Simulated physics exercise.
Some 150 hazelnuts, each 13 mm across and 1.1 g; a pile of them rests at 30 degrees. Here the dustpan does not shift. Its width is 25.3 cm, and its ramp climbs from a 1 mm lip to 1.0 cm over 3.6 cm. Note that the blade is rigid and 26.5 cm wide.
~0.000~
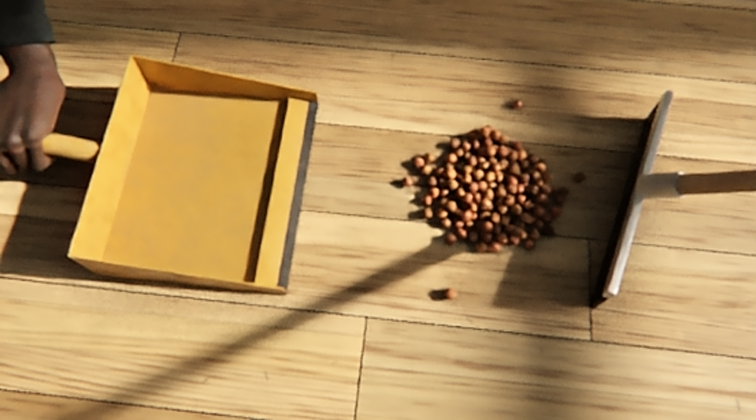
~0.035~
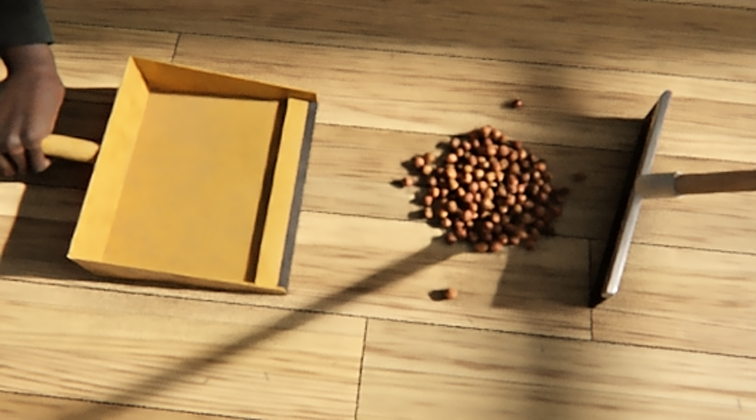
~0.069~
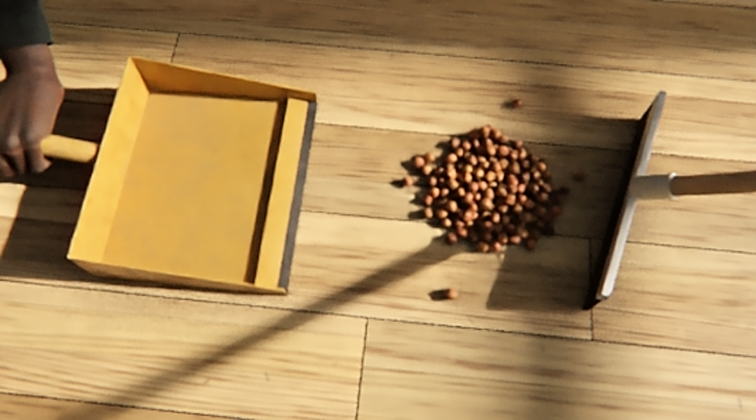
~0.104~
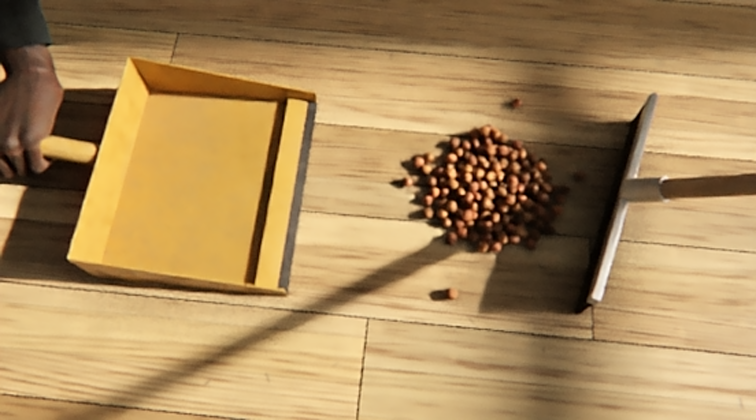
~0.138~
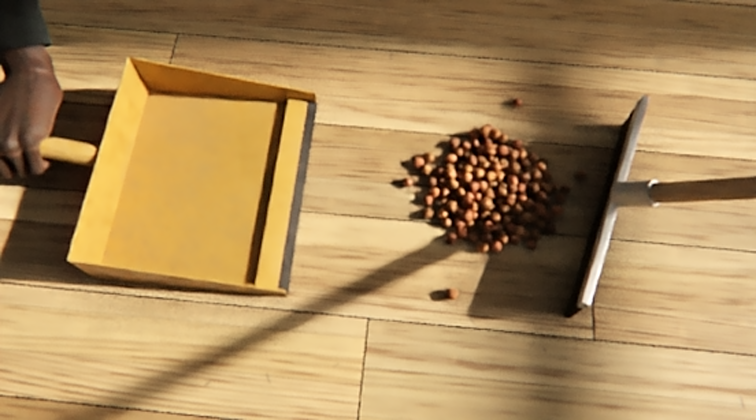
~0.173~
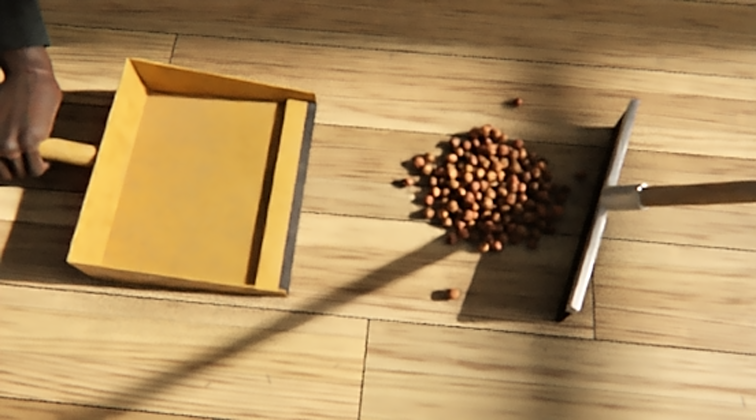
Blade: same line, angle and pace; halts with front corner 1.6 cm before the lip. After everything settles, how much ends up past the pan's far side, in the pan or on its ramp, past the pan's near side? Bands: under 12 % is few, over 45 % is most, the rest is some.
Far side: Few; pan: Few; near side: Few.
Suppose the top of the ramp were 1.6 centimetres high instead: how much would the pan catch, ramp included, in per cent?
With that ramp, near 0 per cent.
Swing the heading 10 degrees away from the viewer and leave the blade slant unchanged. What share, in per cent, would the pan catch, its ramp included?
Roughly 5 per cent.
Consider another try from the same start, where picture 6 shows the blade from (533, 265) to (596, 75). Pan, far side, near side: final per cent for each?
Pan: 30, far side: 30, near side: 0.
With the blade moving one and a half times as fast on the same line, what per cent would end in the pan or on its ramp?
Then roughly 5 per cent.
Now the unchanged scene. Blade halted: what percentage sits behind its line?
Roughly 45 per cent of it.
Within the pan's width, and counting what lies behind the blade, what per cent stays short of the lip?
Some 95 per cent.
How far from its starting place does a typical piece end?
Roughly 12 cm.
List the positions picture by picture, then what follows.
The first picture shows blade from (609, 293) to (666, 98), moved 0.0 cm, 0 of the pieces shifted so far; middle of the pieces at (491, 186); pan at (198, 182).
The second picture shows blade from (607, 293) to (664, 98), moved 0.2 cm, 0 of the pieces shifted so far; middle of the pieces at (491, 186).
The third picture shows blade from (602, 295) to (659, 99), moved 0.9 cm, 0 of the pieces shifted so far; middle of the pieces at (491, 186).
The fourth picture shows blade from (593, 299) to (651, 101), moved 2.1 cm, 0 of the pieces shifted so far; middle of the pieces at (491, 186).
The fifth picture shows blade from (583, 303) to (641, 104), moved 3.4 cm, 0 of the pieces shifted so far; middle of the pieces at (492, 186).
The sixth picture shows blade from (572, 308) to (632, 107), moved 4.7 cm, 0 of the pieces shifted so far; middle of the pieces at (492, 185); pan at (197, 185). Its pace works out near 0.38 m/s, heading 27 degrees towards the viewer's side.
Then, at 0.57 s, middle of the blade 20 cm from the lip; 0 % over the lip, far side 0 %, near side 0 %.
After 0.84 s, middle of the blade 11 cm from the lip; 0 % over the lip, far side 5 %, near side 0 %.
After 1.21 s, middle of the blade 5 cm from the lip; 0 % over the lip, far side 5 %, near side 5 %.
At rest (1.6 s), far side 5 %, pan 0 %, near side 5 %, in front of the lip or behind the blade 95 %.
